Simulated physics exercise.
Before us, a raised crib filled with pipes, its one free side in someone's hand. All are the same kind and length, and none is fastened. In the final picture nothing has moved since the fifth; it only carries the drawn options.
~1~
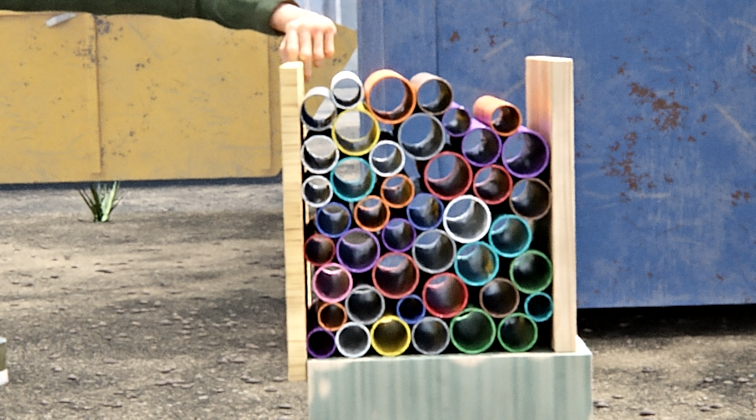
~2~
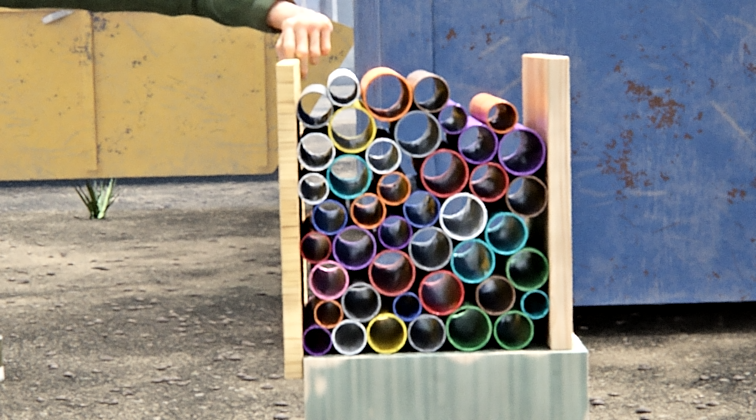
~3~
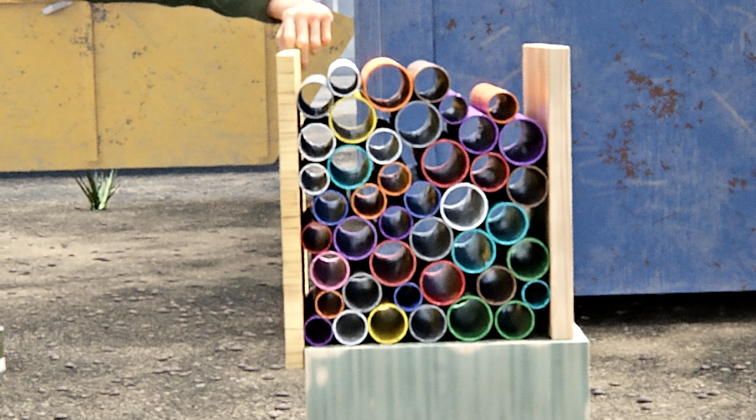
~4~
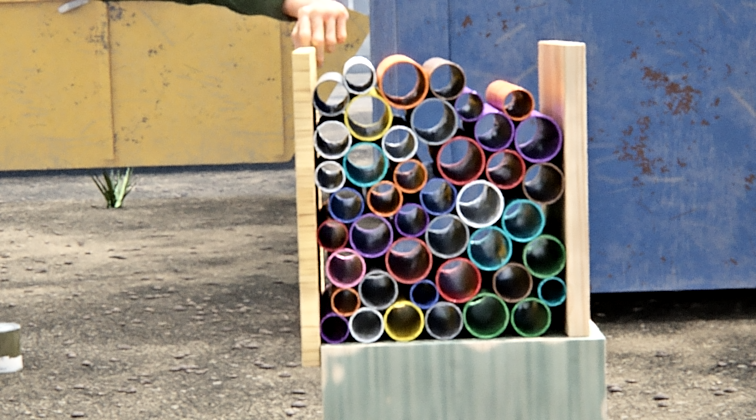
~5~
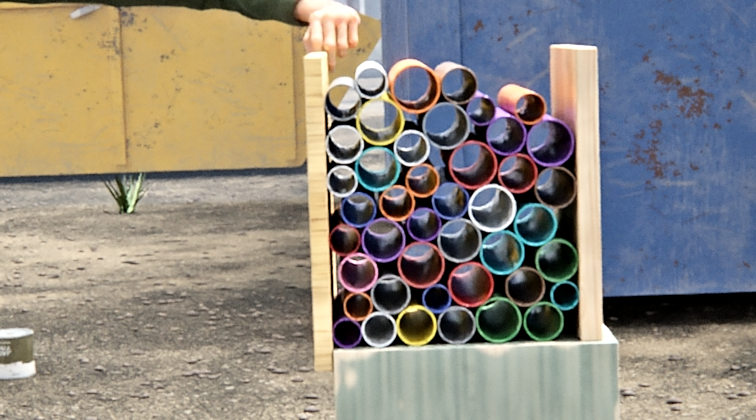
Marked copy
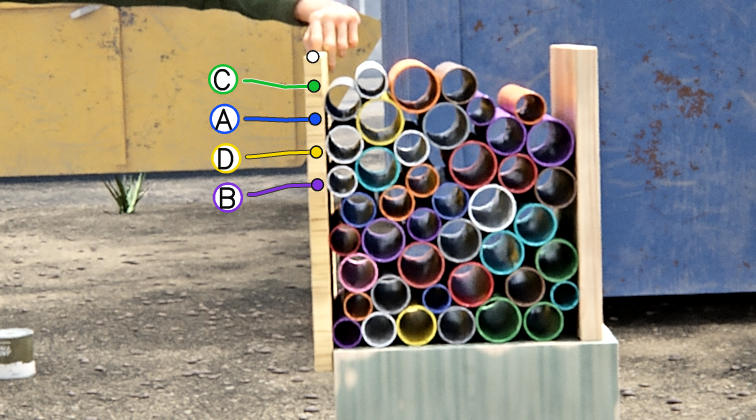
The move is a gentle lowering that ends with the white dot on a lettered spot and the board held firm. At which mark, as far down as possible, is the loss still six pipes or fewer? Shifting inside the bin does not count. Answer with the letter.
At most to B.
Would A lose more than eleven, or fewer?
At A, fewer than eleven.
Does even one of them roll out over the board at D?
Yes, at D.
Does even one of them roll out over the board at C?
No, at C.
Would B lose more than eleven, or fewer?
Fewer than eleven.
On the marked copy, A at (315, 119); B at (317, 185); C at (314, 86); D at (316, 152); the white dot at (313, 57).
Taking B. A third of the way, top of the board (324, 116).
Two thirds of the way, top of the board (327, 182).
When it is over, top of the board (327, 184), five out over the board.
As for the rest, A none out over the board; C none out over the board; D two out over the board.
